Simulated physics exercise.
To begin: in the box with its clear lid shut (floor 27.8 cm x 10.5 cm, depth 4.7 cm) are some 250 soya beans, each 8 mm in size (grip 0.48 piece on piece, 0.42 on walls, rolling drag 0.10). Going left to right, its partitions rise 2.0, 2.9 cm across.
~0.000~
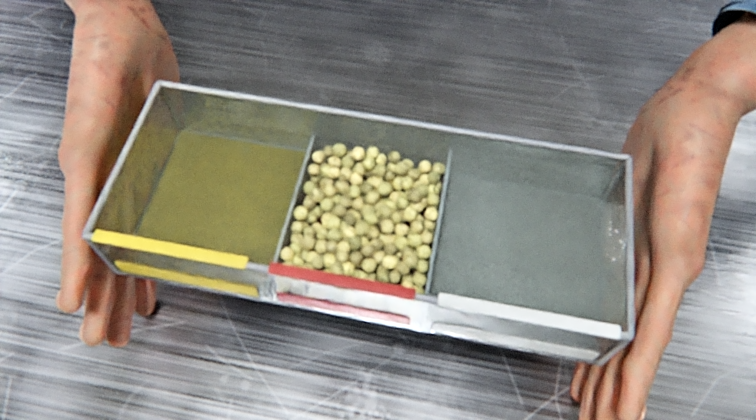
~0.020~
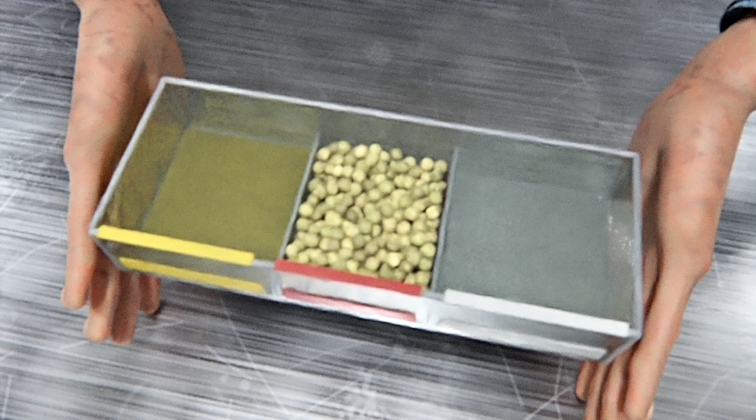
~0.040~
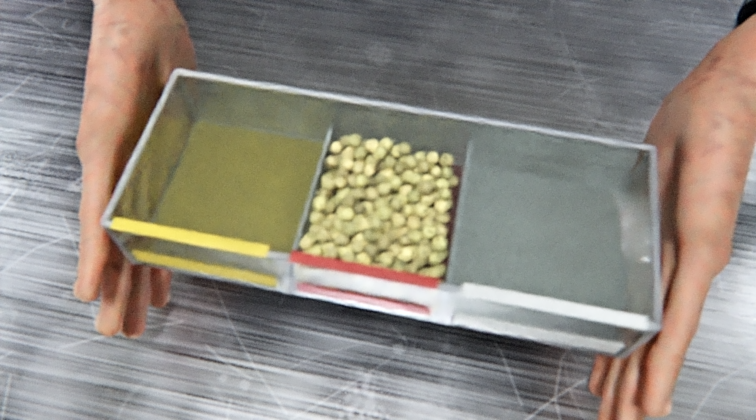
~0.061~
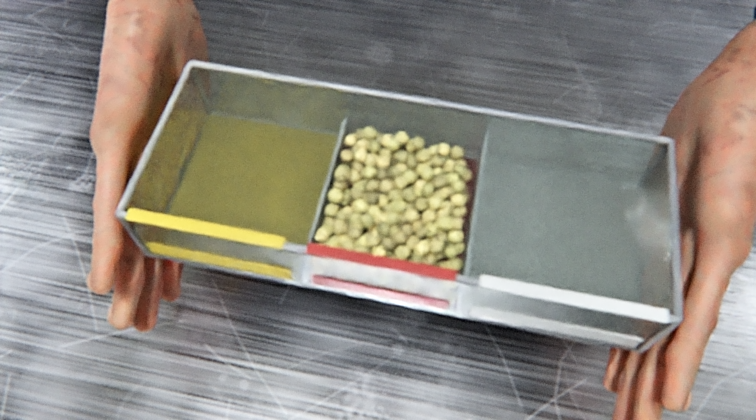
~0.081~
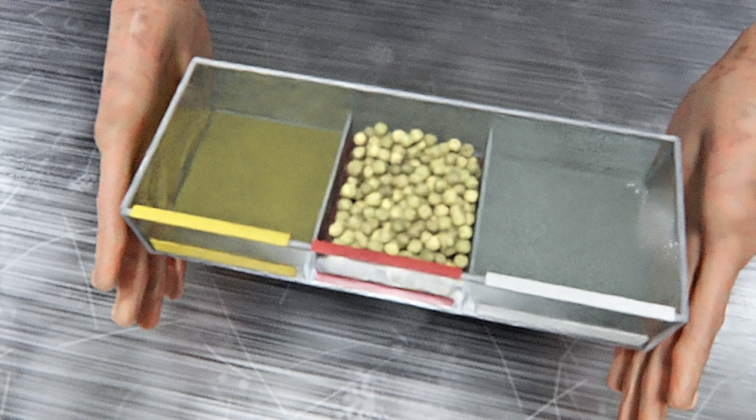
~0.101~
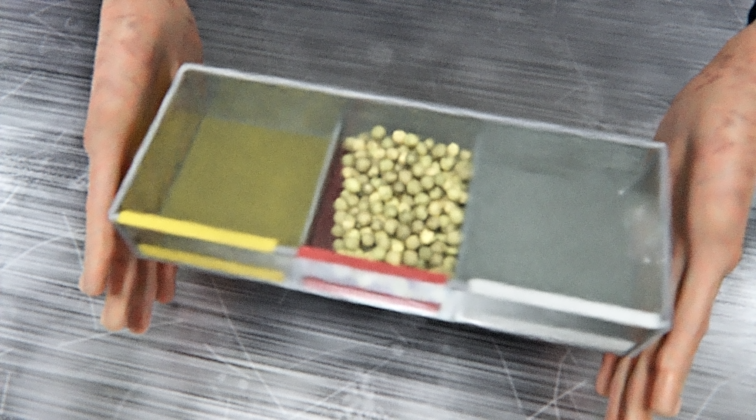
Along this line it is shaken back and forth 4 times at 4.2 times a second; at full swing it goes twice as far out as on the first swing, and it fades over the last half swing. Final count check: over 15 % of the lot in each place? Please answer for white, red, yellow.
Over 15 %? White compartment: Yes; red compartment: Yes; yellow compartment: No.
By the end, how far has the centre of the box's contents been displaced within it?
About 1.5 centimetres.
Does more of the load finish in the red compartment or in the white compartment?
Larger share at rest: In the red compartment.
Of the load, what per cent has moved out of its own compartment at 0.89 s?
Close to 40 in a hundred.
After 0.40 s, tilt 0 degrees; white 15 %, red 80 %, yellow 5 %; middle of all pieces near (346, 231).
Then, at 0.66 s, tilt 0 degrees; white 25 %, red 70 %, yellow 10 %; middle of all pieces near (340, 244).
After 0.89 s, tilt 0 degrees; white 35 %, red 60 %, yellow 5 %; middle of all pieces near (378, 233).
After 1.11 s, tilt 0 degrees; white 30 %, red 60 %, yellow 10 %; middle of all pieces near (385, 236).
In the end, at 1.6 s, white 30 %, red 60 %, yellow 10 %.
